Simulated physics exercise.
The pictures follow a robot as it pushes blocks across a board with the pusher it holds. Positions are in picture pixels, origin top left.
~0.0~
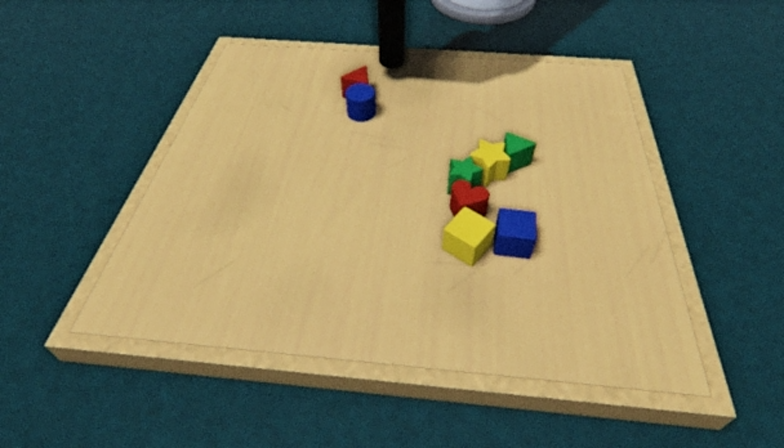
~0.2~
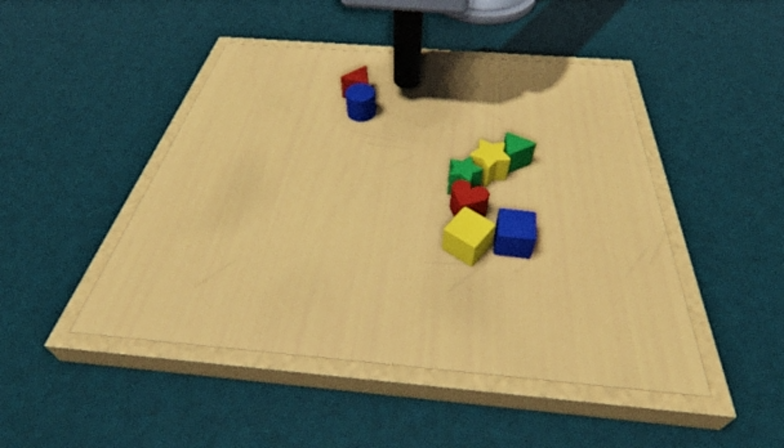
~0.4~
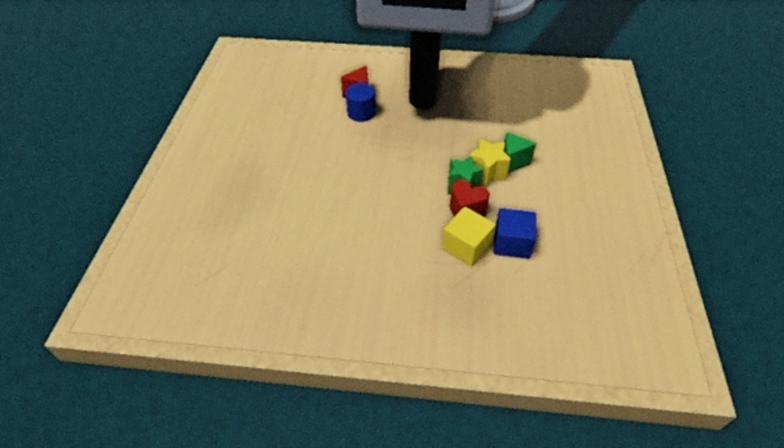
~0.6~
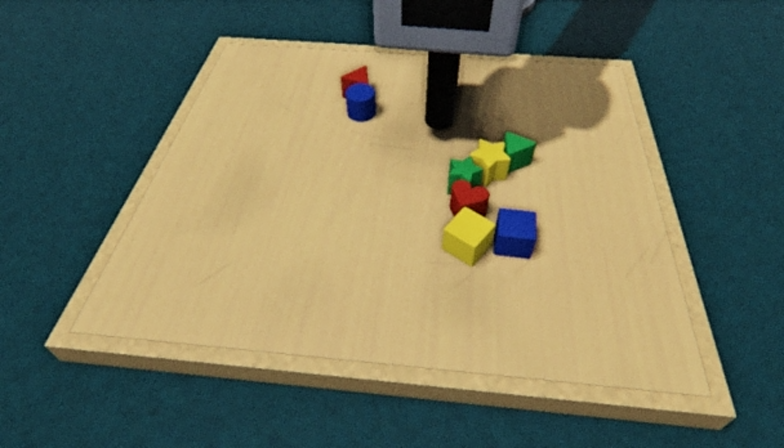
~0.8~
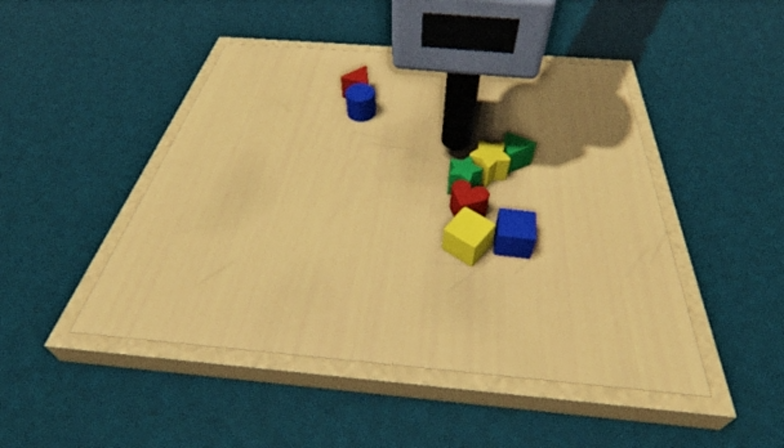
A black rod-shaped pusher on a grey machine arm hangs over the far edge of a pale wooden board on a dark teal surface, seen from above at an angle. A red triangle and blue cylinder sit at upper left, with green and yellow stars, a green triangle, a red heart, and yellow and blue cubes right of centre. The pusher moves steadily nearer and rightward to beside the stars, while the blocks and camera stay still.
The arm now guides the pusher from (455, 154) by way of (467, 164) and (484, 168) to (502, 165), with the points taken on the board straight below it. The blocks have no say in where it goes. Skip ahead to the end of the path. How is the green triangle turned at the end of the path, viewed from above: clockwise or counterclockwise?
It ends up turned anticlockwise.
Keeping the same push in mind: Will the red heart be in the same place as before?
In short: Yes.
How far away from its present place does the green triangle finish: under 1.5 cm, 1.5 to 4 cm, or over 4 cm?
Final distance: 1.5 to 4 cm.
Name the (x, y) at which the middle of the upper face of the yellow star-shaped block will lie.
If I read the scene right, the answer is (523, 163).
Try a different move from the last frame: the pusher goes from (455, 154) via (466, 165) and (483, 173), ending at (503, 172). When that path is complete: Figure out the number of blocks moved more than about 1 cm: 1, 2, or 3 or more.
The push will move two blocks.
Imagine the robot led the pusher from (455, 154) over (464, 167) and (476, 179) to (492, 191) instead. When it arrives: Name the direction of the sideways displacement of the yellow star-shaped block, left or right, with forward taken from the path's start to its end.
The left.
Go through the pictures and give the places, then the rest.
In the first frame, pusher's lower end at (392, 61); green star-shaped block at (465, 167); red heart at (469, 192); yellow star-shaped block at (491, 152); green triangle at (518, 142).
In the second frame, pusher at (407, 81); blocks still.
In the third frame, pusher at (423, 101); blocks still.
In the fourth frame, pusher at (439, 121); blocks still.
In the fifth frame, pusher at (456, 141); green star-shaped block at (465, 167); red heart at (469, 192); yellow star-shaped block at (491, 152); green triangle at (518, 142).
The first path, step by step. Halfway along, pusher at (478, 154); yellow star-shaped block at (505, 159); green triangle at (528, 145), turned 35° anticlockwise.
At the end, pusher at (504, 152); green star-shaped block still; red heart still; yellow star-shaped block at (523, 163), turned 35° clockwise; green triangle at (541, 146), turned 50° anticlockwise.
